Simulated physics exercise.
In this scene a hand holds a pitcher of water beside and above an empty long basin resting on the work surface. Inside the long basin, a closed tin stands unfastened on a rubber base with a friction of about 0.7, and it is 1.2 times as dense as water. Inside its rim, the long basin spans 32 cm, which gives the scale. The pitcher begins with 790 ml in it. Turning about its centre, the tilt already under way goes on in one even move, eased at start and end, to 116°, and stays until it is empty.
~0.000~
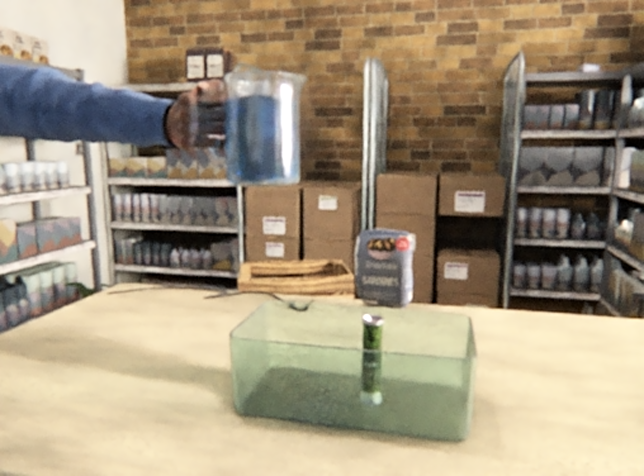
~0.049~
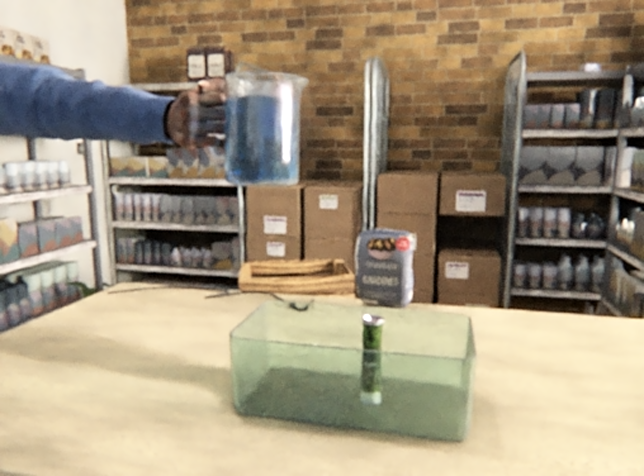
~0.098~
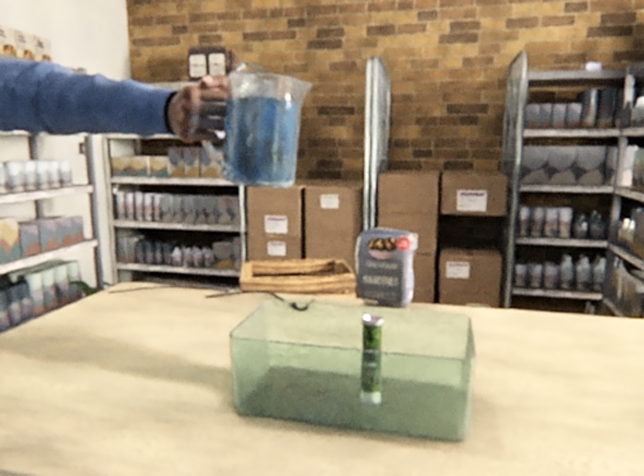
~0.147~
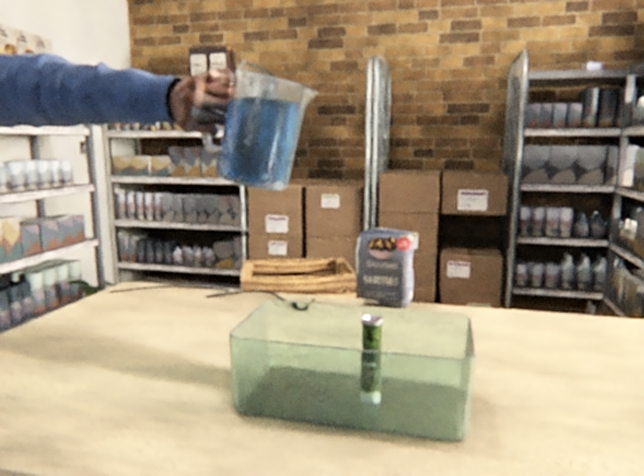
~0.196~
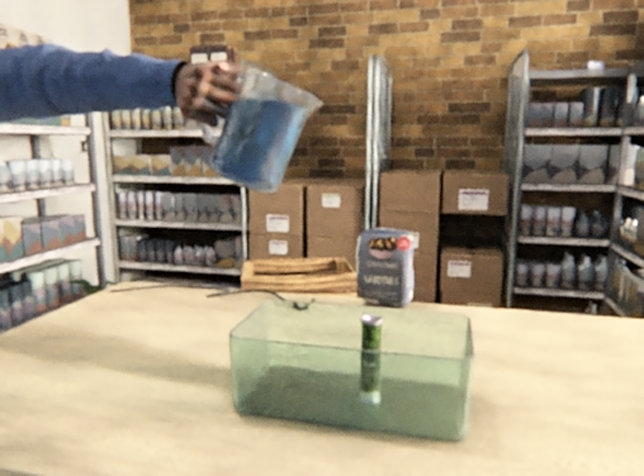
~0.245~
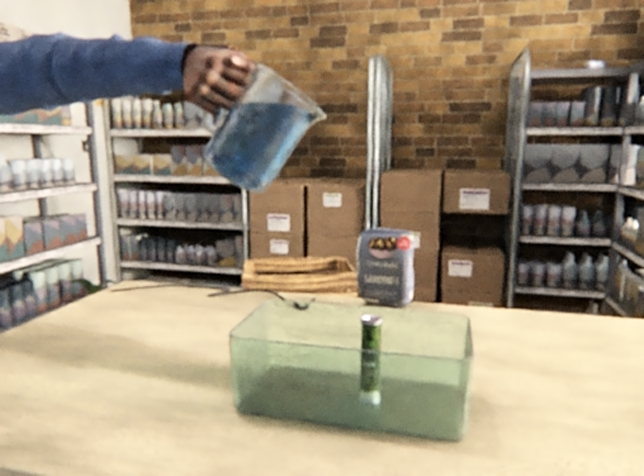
The video shows a hand holding a clear pitcher of blue liquid above a greenish transparent basin with a small green can inside, on a table before stocked shelves, and gradually tilting the pitcher to the right.
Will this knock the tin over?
I expect it will tip over.
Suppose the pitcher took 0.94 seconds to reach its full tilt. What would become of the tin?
So the tin will tip over.
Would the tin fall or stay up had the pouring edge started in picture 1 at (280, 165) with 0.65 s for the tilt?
Then the tin remains standing.
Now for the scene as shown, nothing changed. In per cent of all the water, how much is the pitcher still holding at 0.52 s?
I'd estimate some 64 % remains.
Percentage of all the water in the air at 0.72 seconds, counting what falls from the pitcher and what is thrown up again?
Near 38 percent.
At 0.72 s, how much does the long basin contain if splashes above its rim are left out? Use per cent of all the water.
I reckon close to 48 per cent.
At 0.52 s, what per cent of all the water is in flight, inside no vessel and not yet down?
Near 34 in a hundred.
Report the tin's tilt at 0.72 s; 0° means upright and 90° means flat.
The tilt is near 0°.
Then, 0.52 s in, the tilt is 104° and 64 per cent is still to pour; the tin stands where it began.
Then, 0.72 s in, the tilt is 116° and 14 per cent is still to pour; the tin stands where it began.
Then, 0.92 s in, the tilt is 116° and 1 per cent is still to pour; the tin leans 4°.
Then, 1.15 s in, the tilt is 116° and 0 per cent is still to pour; the tin lies on its side.
Finally, the tin lies on its side.
